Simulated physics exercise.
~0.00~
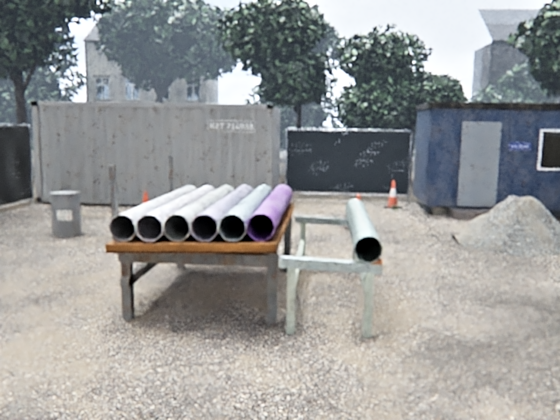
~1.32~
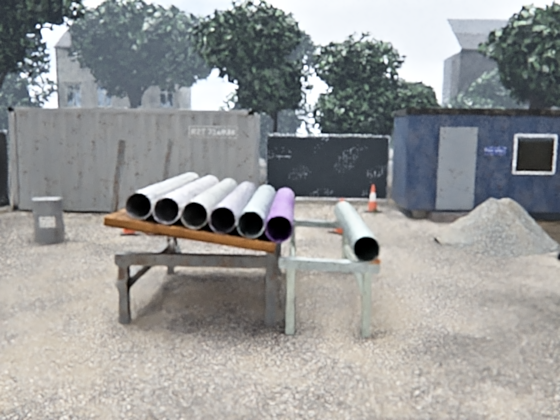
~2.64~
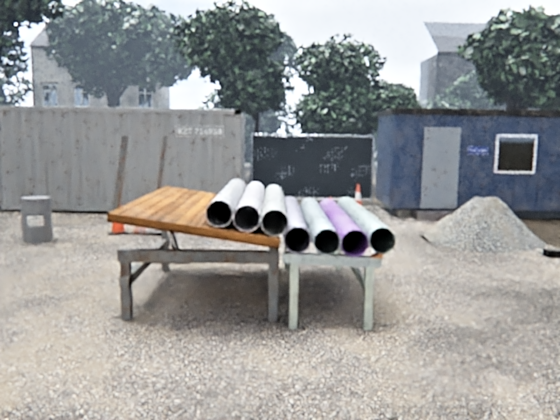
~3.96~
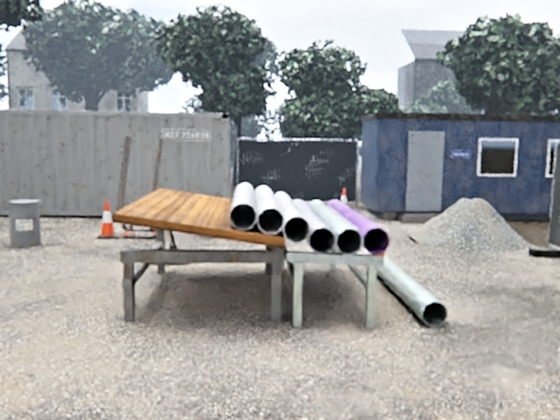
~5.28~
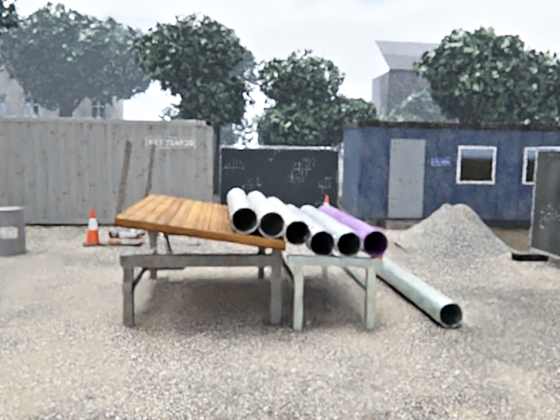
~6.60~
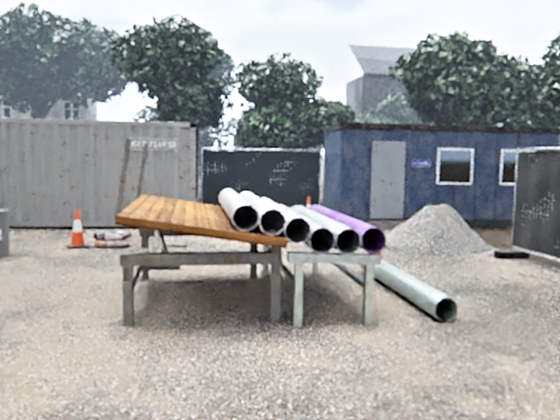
Steel pipes roll right off a tilting table onto a rack, and one drops over the end.
